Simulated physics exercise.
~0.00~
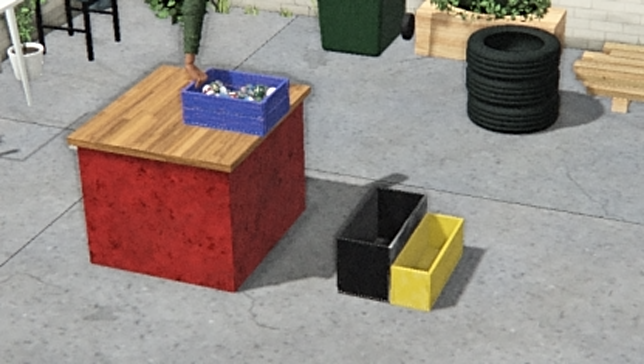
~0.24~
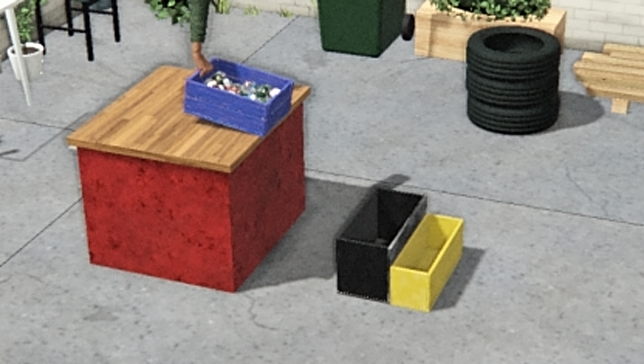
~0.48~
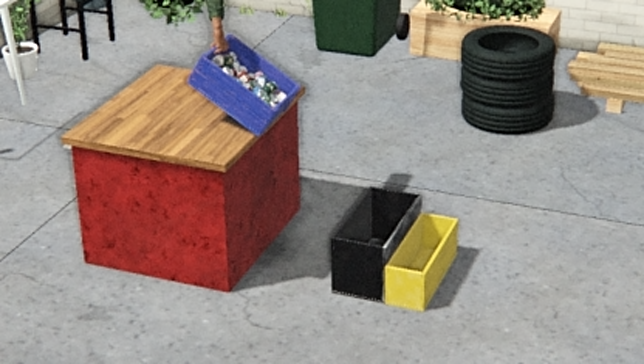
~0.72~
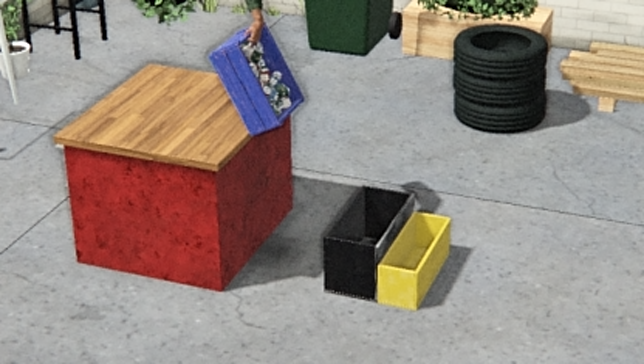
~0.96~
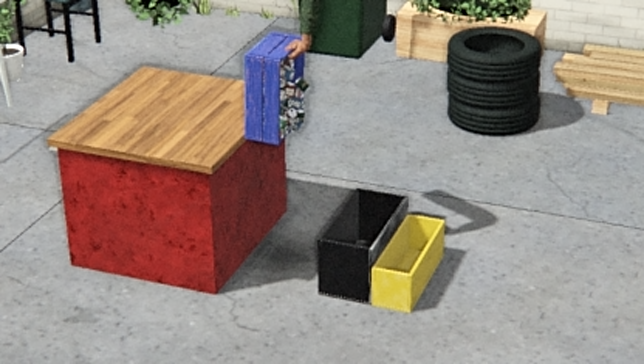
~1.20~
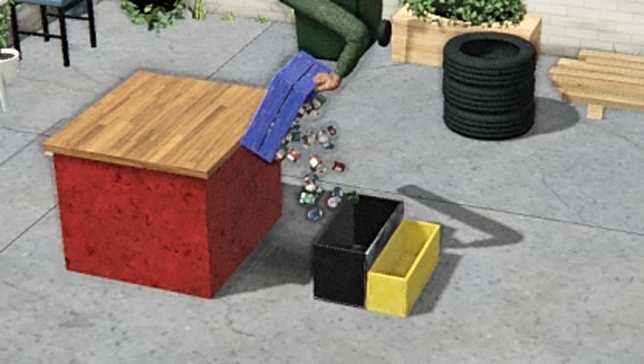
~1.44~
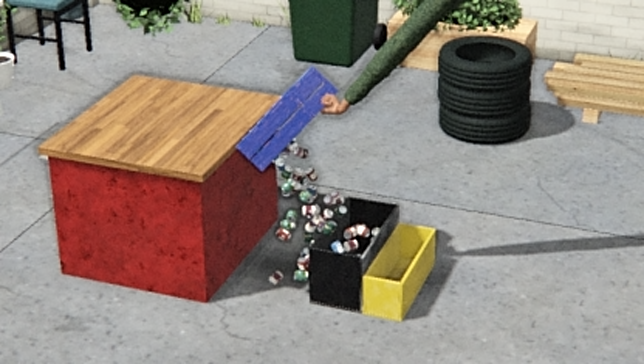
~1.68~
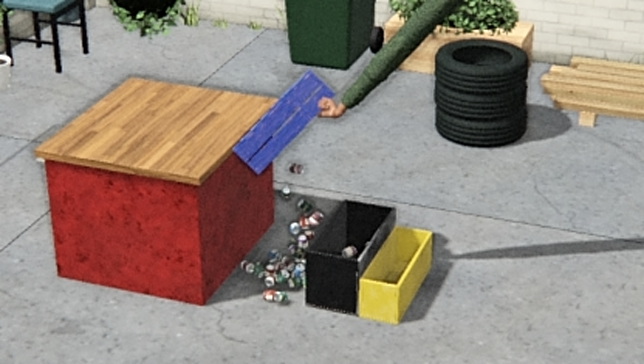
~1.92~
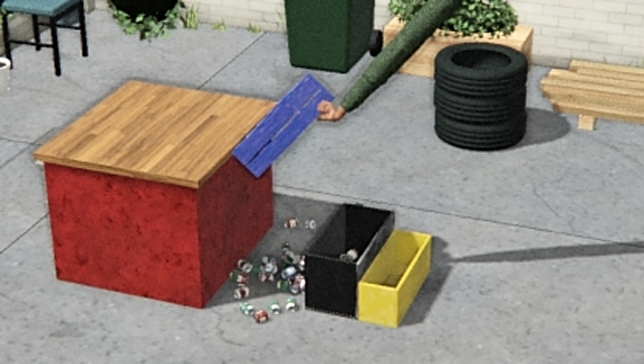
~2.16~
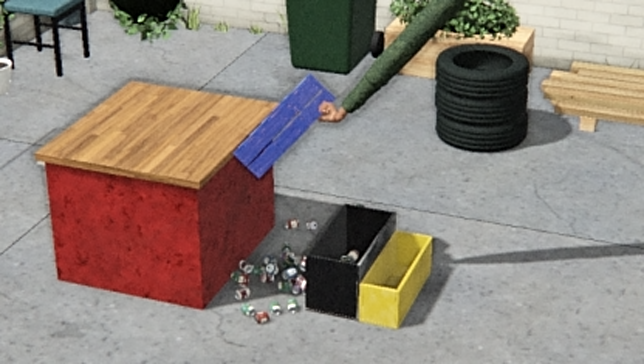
An arm in a green sleeve holds a blue crate of small cans on the edge of a red bench with a wooden top, in a paved yard seen from above. To the right of the bench stand a long black tote and a yellow trough, with stacked tires and a green bin behind. The arm tips the crate over the edge until it hangs steeply, and the cans tumble out. Some drop into the black tote, but more hit the ground before it and scatter. The crate stays tilted, the yellow trough empty, and the cans lie still between bench and tote.
